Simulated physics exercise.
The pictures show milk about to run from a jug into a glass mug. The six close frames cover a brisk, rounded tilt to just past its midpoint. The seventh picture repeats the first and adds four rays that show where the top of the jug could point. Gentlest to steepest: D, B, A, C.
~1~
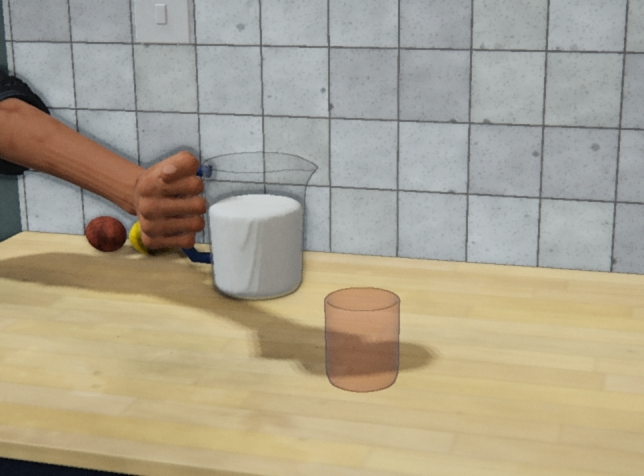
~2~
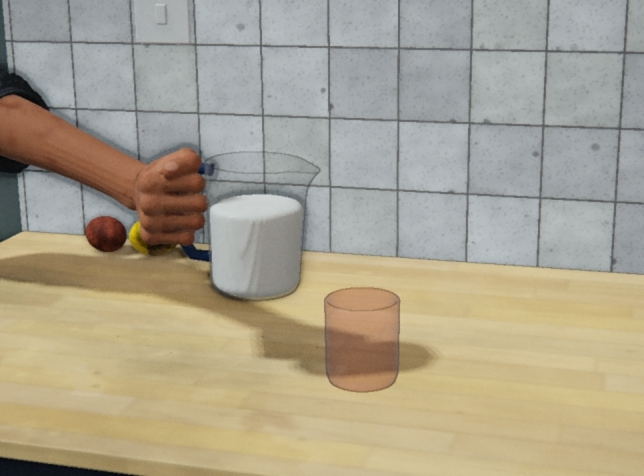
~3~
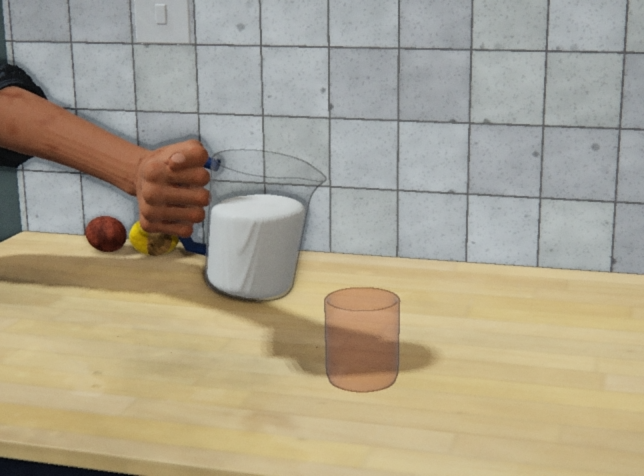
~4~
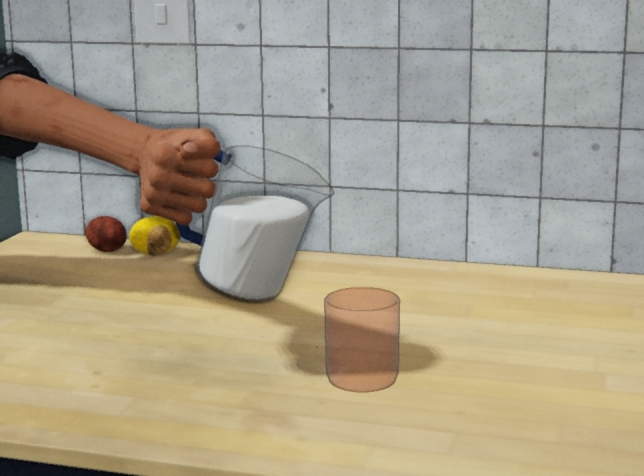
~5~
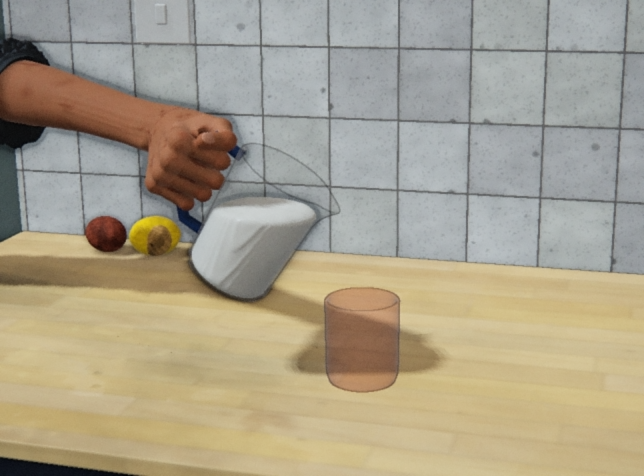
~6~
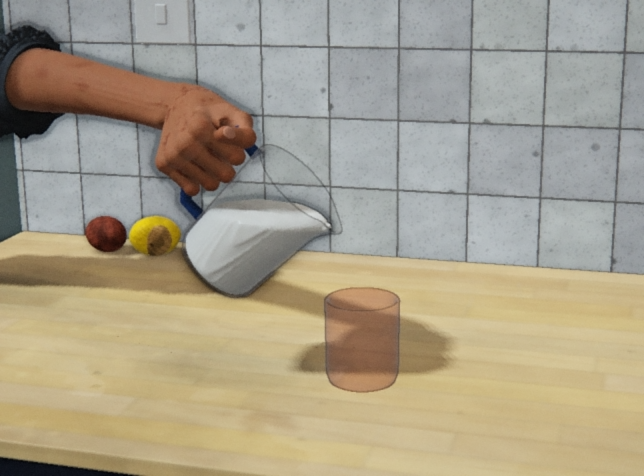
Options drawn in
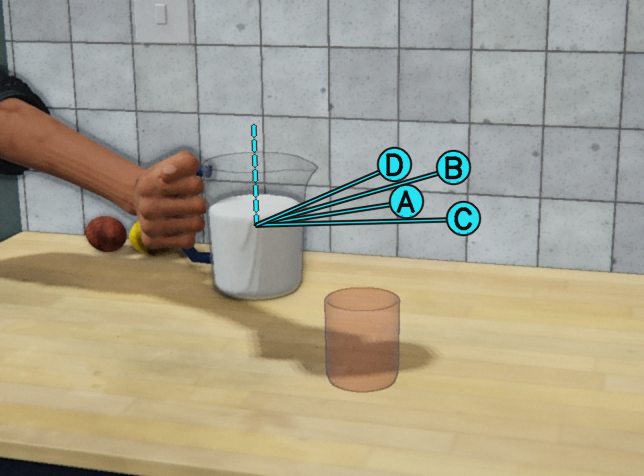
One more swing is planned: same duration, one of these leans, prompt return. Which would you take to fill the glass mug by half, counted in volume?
Choose D.
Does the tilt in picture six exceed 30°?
Yes, it does.
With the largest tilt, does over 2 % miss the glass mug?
Yes.
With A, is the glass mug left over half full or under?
Over.
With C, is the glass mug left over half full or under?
Over.
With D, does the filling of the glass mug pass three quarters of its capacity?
No.
On the marked copy, A at (389, 204); B at (437, 173); C at (446, 219); D at (379, 172).
For line A, the glass mug ends with about 88 % of what it can hold; 7 % of the milk is spilt.
For line B, the glass mug ends with about 74 % of what it can hold.
For line C, the glass mug ends with about 92 % of what it can hold; 17 % of the milk is spilt.
For line D, the glass mug ends with about 52 % of what it can hold.
